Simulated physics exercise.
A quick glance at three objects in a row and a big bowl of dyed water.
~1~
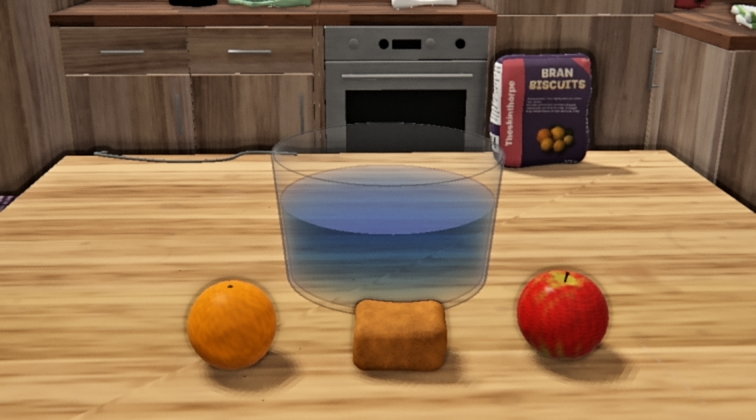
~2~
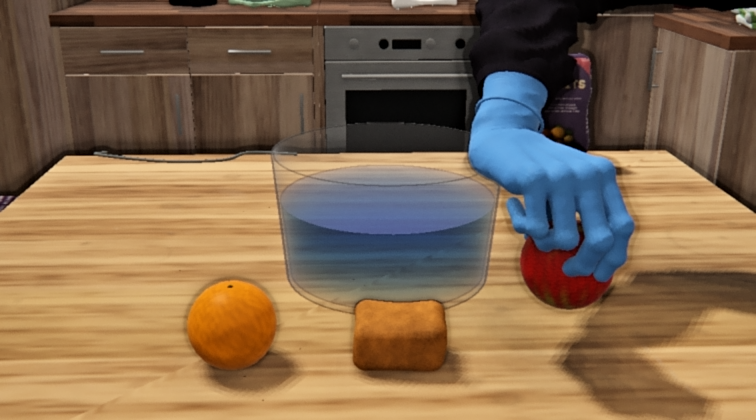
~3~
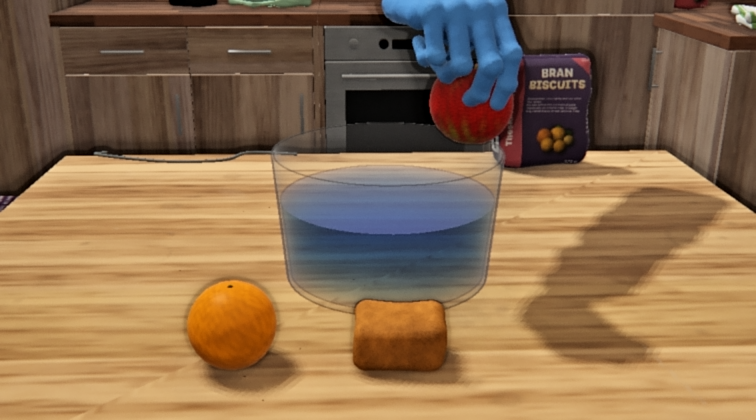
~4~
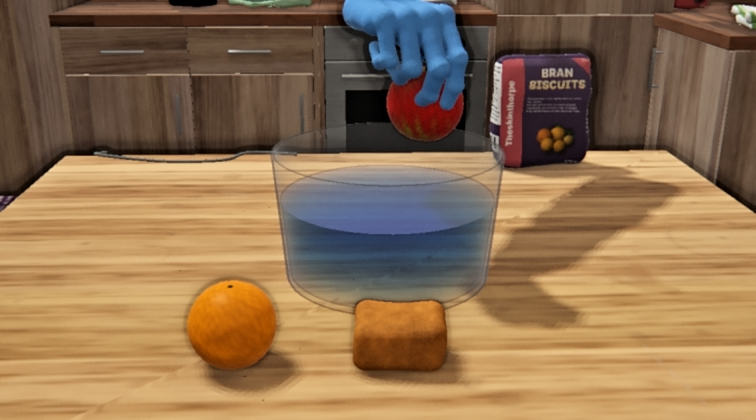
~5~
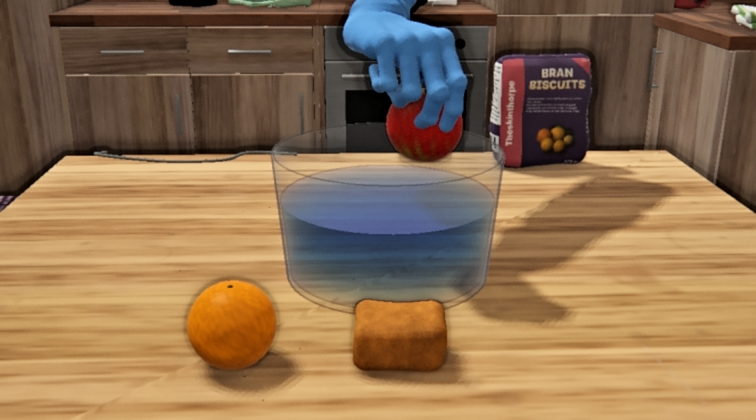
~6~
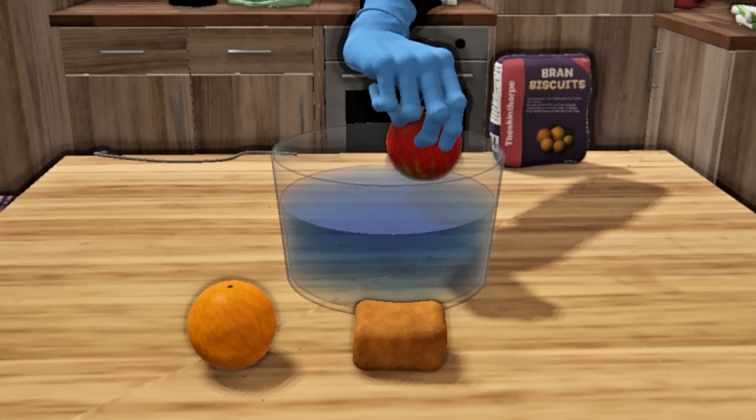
The footage shows an orange, a bread roll and an apple in a row by a big bowl of blue water; a blue-gloved hand picks up the apple, carries it left above the bowl and lowers it to just over the surface.
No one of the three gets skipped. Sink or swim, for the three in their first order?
Here the left one holds at the top, the middle one holds at the top, and the right one holds at the top.
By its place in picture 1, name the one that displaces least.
It is the middle one.
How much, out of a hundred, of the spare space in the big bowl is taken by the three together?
22 per cent.
Shortly, the apple bobs at the top.
Then, the bread roll bobs at the top.
At the finish, the orange bobs at the top; afloat, orange, bread roll and apple.
